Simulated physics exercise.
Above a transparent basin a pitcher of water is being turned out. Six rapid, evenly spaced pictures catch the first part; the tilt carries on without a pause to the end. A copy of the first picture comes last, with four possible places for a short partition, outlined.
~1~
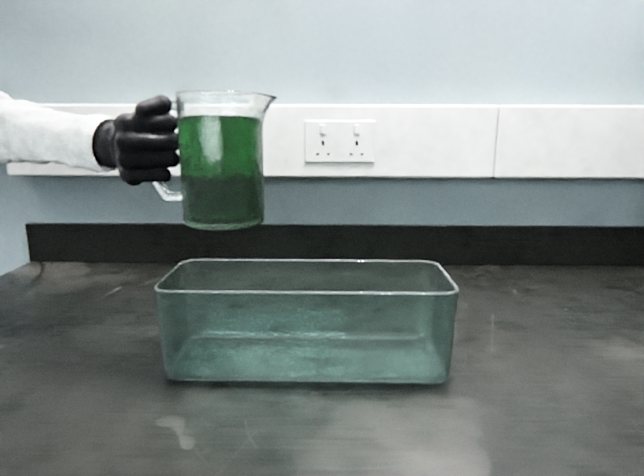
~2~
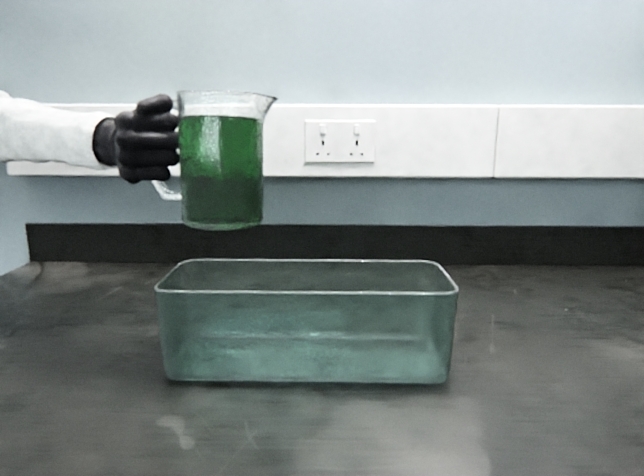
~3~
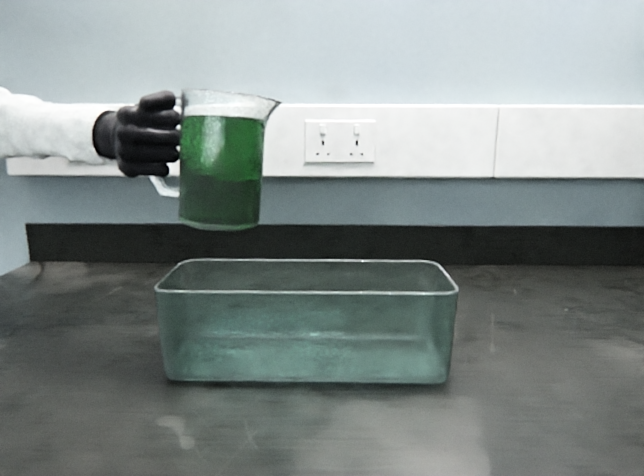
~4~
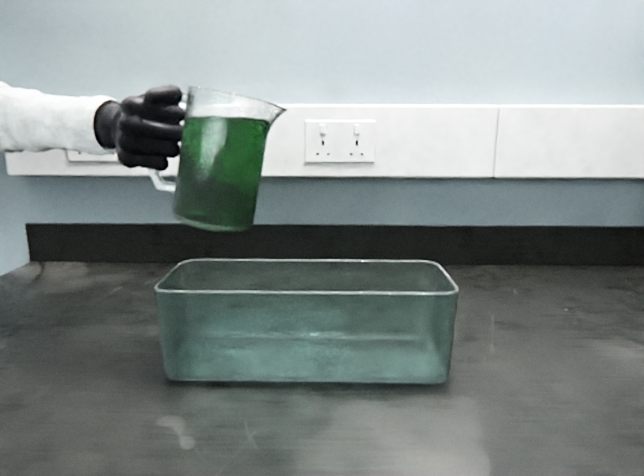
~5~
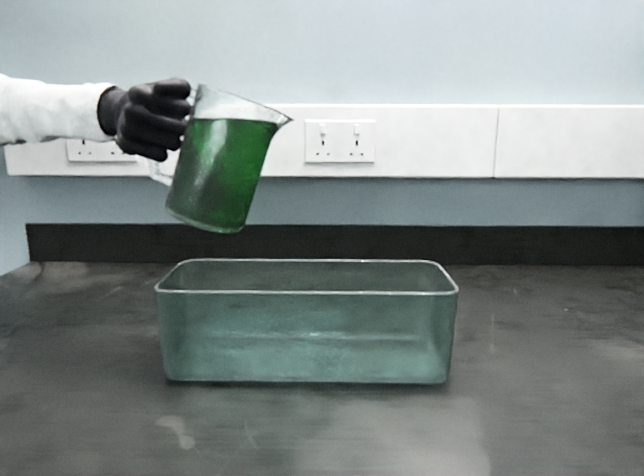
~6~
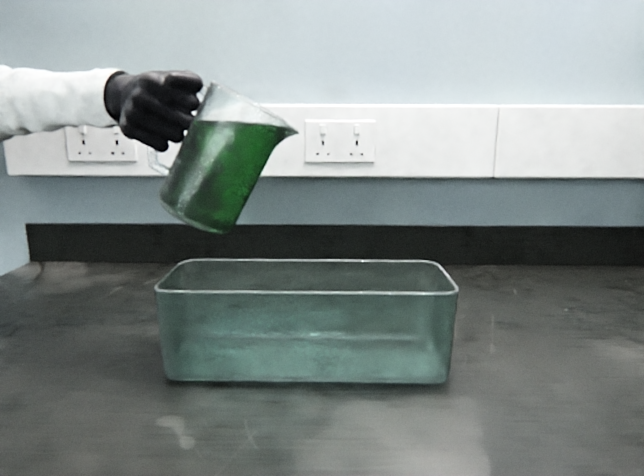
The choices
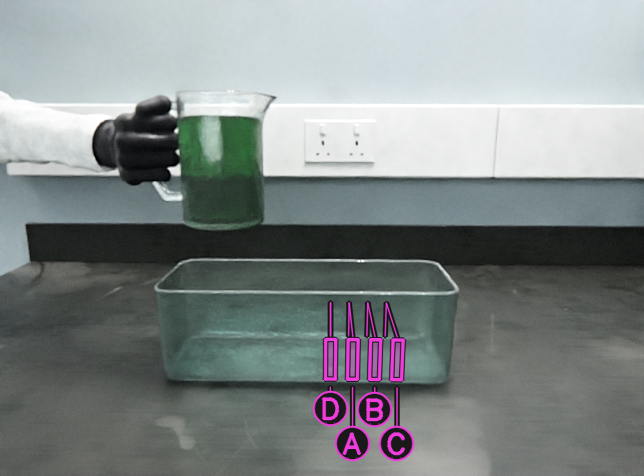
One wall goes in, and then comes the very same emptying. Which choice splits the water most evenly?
A works best here.
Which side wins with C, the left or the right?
The left one.
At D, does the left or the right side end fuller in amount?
The right side.
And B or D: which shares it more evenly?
That would be D.
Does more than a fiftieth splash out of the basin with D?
No, it does not.
On the marked copy, A at (352, 387); B at (374, 387); C at (396, 387); D at (330, 386).
With A, about 55 % ends left of the wall and 44 % right of it.
With B, about 92 % ends left of the wall and 4 % right of it; 4 % is lost outside.
With C, about 94 % ends left of the wall and 3 % right of it; 3 % is lost outside.
With D, about 23 % ends left of the wall and 76 % right of it.
